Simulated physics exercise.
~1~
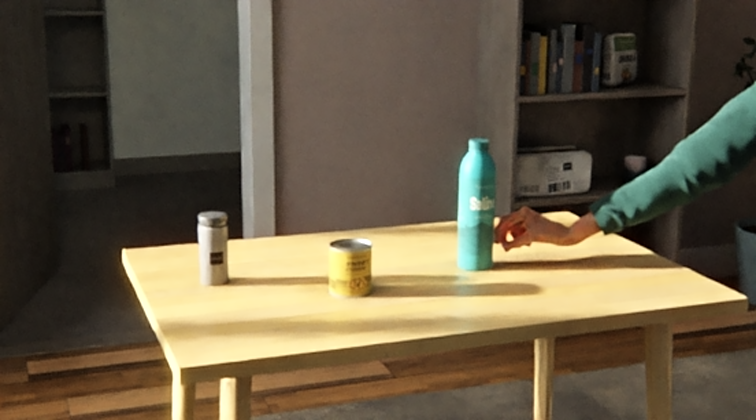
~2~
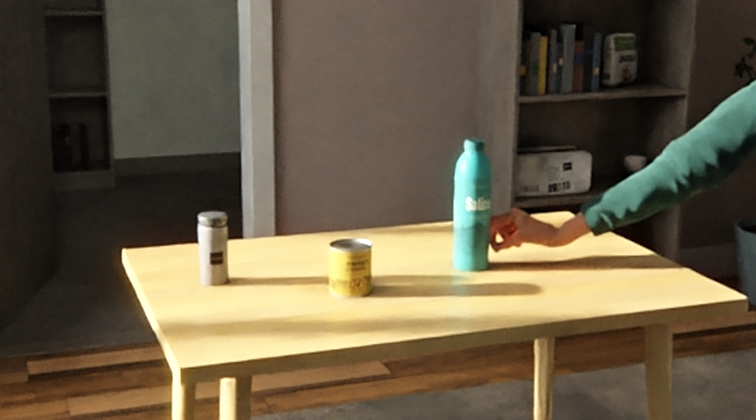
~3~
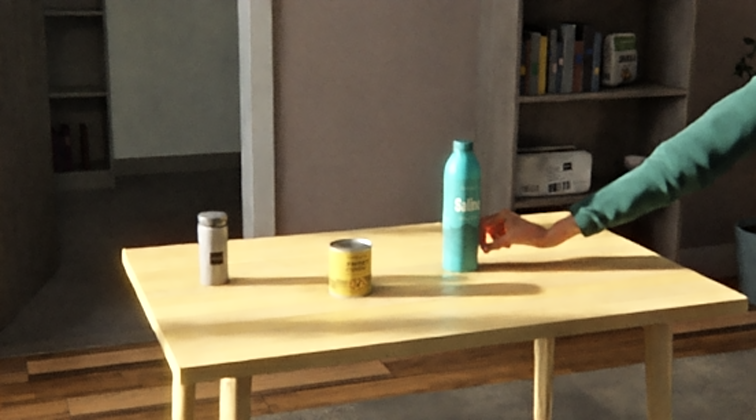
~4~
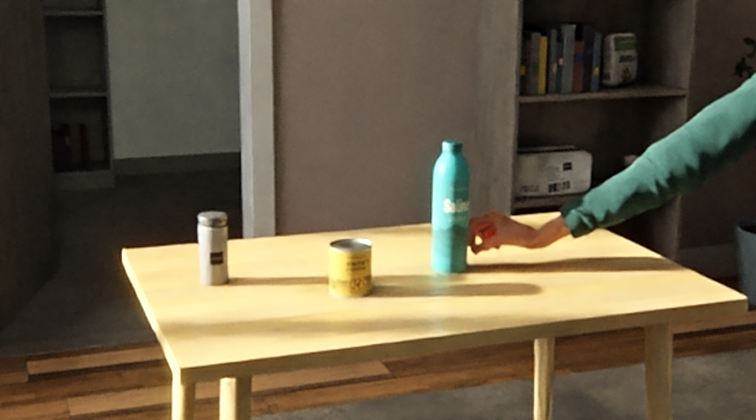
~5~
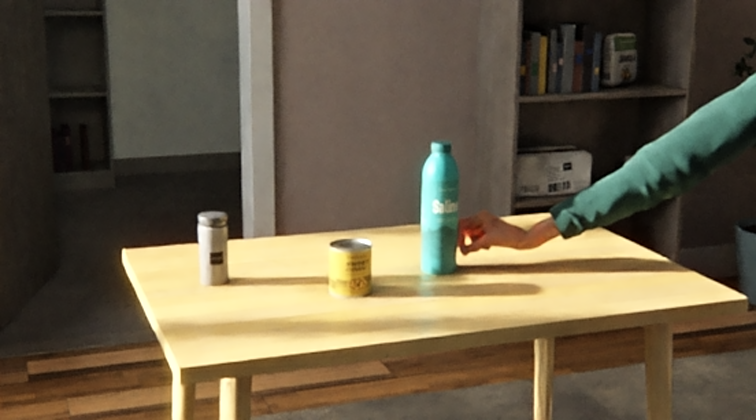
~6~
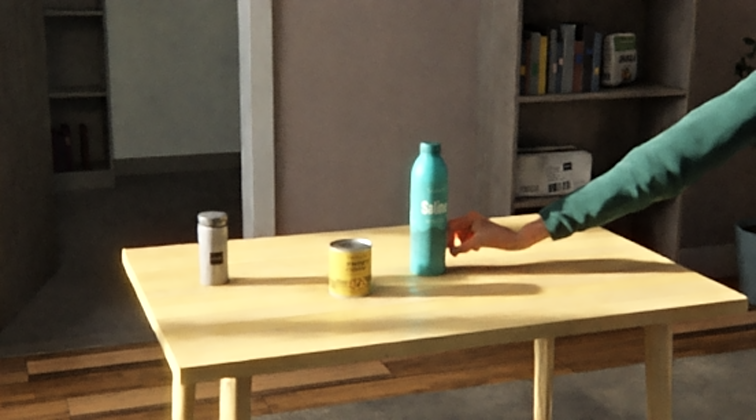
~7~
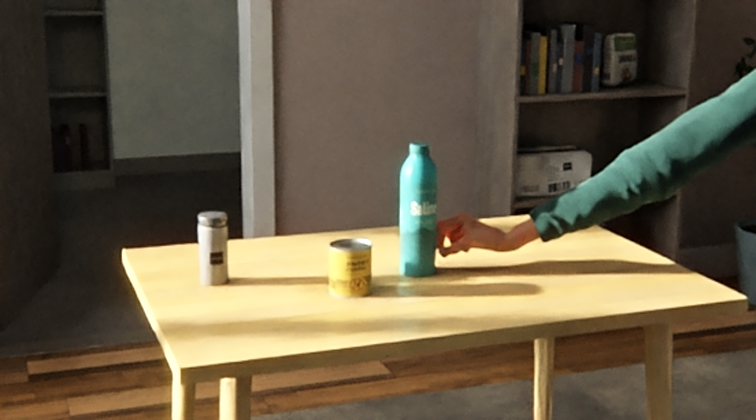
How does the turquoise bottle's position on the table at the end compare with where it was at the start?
The turquoise bottle ends up further to the left, closer to the yellow tin than it was at the start.
